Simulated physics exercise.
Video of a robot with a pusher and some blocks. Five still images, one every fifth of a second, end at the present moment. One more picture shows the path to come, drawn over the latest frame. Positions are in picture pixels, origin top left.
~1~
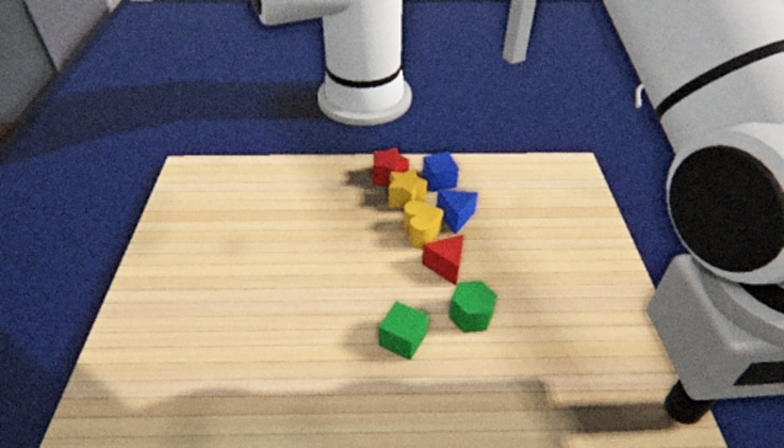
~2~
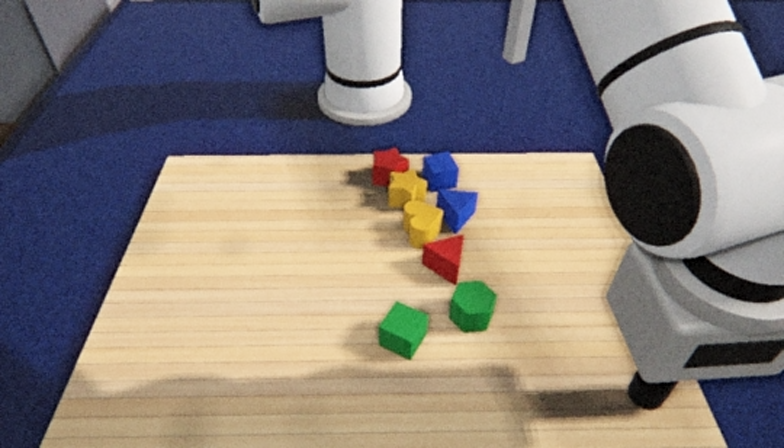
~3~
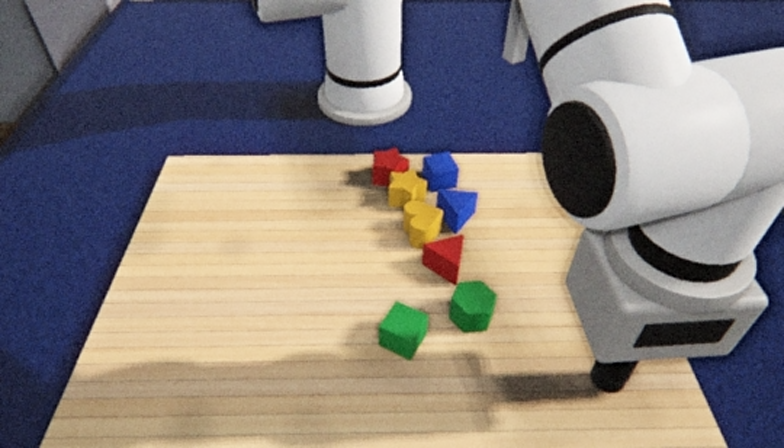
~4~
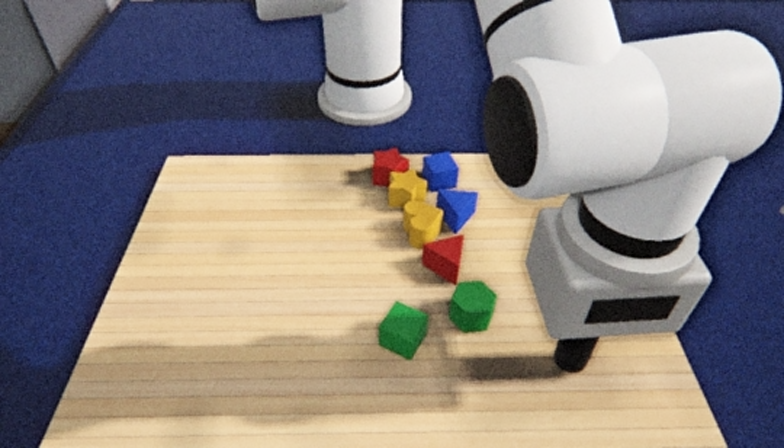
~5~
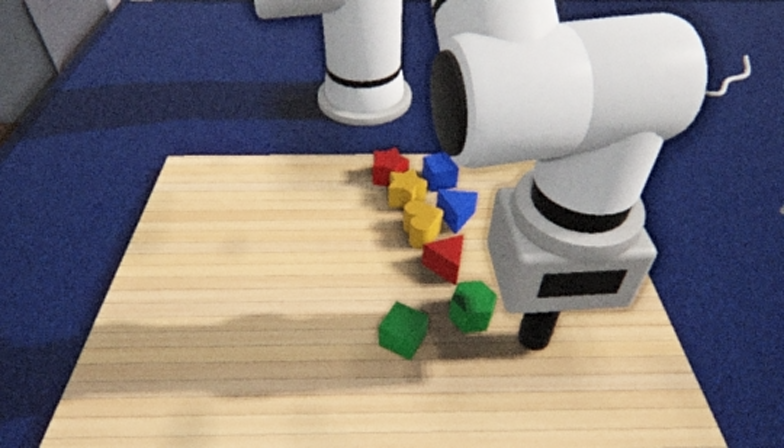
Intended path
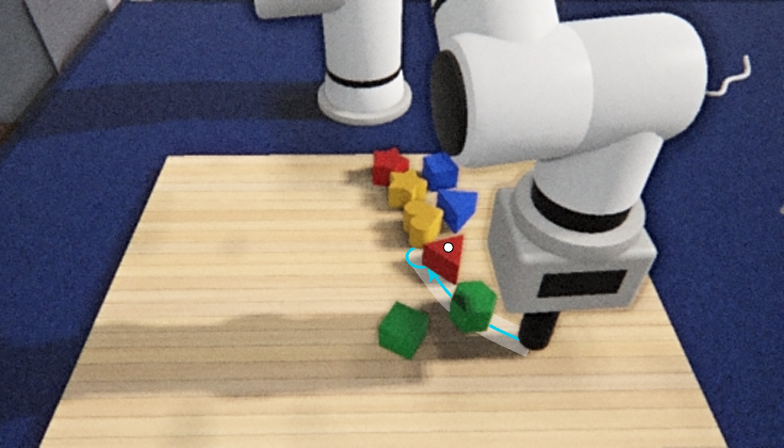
At the start, a robot arm holds its black pusher at the lower right of a wooden board, with red, yellow, blue and green blocks clustered near the middle. The arm then moves steadily left and slightly upward, bringing the pusher close to the green hexagonal block, while the blocks stay still.
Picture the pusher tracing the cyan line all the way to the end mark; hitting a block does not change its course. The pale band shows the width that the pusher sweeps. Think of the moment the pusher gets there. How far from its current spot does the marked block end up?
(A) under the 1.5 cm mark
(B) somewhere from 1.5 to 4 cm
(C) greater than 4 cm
Letter B.
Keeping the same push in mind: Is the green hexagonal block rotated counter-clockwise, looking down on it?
The answer is yes.
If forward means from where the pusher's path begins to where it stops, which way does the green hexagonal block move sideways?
That block drifts left.
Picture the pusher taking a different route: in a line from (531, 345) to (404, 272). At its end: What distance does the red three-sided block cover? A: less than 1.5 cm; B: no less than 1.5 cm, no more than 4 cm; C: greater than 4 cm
Choice A: Less than 1.5 cm.
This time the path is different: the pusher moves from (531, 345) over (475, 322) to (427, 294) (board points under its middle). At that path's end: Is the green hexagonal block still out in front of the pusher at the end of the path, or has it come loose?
Prediction: Still leading.
Drawn move, from (531, 345) by way of (482, 321) and (446, 290) to (420, 257); the dot is on the red three-sided block.
The first path, step by step. One third of the way, pusher (482, 314); green hexagonal block (453, 284).
Two thirds of the way, pusher (446, 282); red three-sided block (448, 245); green hexagonal block (414, 259), turned 15° anticlockwise.
At the end, pusher (421, 251); green square piece still; yellow heart (422, 209); red three-sided block (450, 229); green hexagonal block (392, 248), turned 45° anticlockwise.
